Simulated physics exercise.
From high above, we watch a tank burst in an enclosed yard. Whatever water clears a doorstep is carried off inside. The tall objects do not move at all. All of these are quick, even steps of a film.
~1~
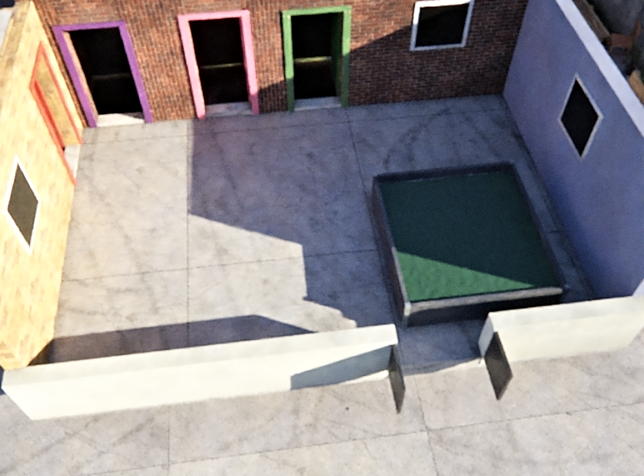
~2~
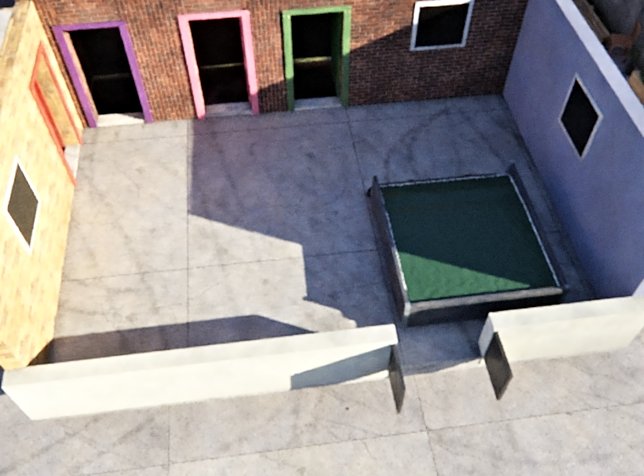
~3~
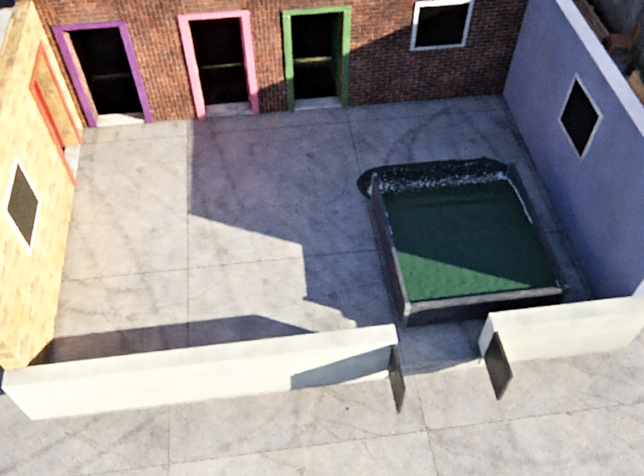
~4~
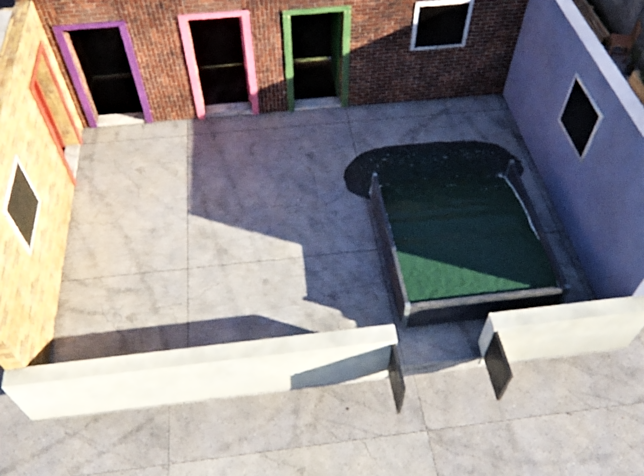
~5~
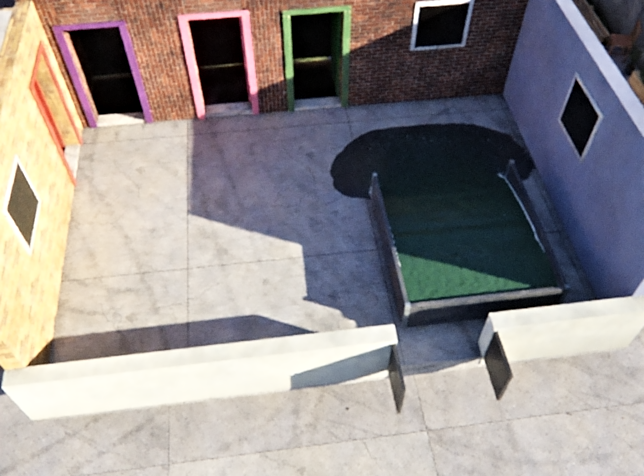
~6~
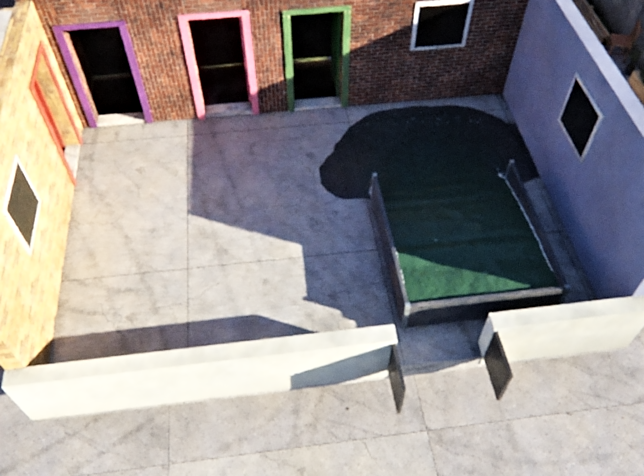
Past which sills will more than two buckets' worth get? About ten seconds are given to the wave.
The purple door will most likely keep inside the limit, the pink door will most likely keep inside the limit, the green door will most likely go past the limit, the red door will most likely go past the limit.
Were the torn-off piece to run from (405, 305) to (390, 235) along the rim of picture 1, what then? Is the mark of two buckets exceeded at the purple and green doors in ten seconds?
The purple door exceeds the limit and the green door falls short.
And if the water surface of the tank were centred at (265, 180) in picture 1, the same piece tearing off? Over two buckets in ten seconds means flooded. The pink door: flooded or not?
The pink door exceeds the limit.
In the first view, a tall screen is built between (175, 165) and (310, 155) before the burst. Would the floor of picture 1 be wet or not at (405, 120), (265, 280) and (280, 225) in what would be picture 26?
Taking the points in order, they are inundated, high and dry and high and dry.
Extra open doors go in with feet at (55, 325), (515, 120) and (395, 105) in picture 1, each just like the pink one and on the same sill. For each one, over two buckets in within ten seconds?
In the listed order: Stays within it, tops the limit, tops the limit.
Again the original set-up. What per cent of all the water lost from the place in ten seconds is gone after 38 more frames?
Around 45 %.
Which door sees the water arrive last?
The red-painted one.
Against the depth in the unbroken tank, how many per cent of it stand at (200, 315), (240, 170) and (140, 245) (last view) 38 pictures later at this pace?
0, 10 and 6 per cent, roughly.
A moment on, water covers 25 % of the floor; the purple door not reached, the pink door not reached, the green door wet at the sill, nothing in, the red door not reached.
Next, water covers 25 % of the floor; the purple door not reached, the pink door not reached, the green door under two buckets in, the red door not reached.
Then, water covers 40 % of the floor; the purple door wet at the sill, nothing in, the pink door wet at the sill, nothing in, the green door over two buckets in, the red door not reached.
Later, water covers 75 % of the floor; the purple door wet at the sill, nothing in, the pink door wet at the sill, nothing in, the green door far over two buckets in, the red door over two buckets in.
In the end, water covers 95 % of the floor; the purple door under two buckets in, the pink door wet at the sill, nothing in, the green door far over two buckets in, the red door over two buckets in.
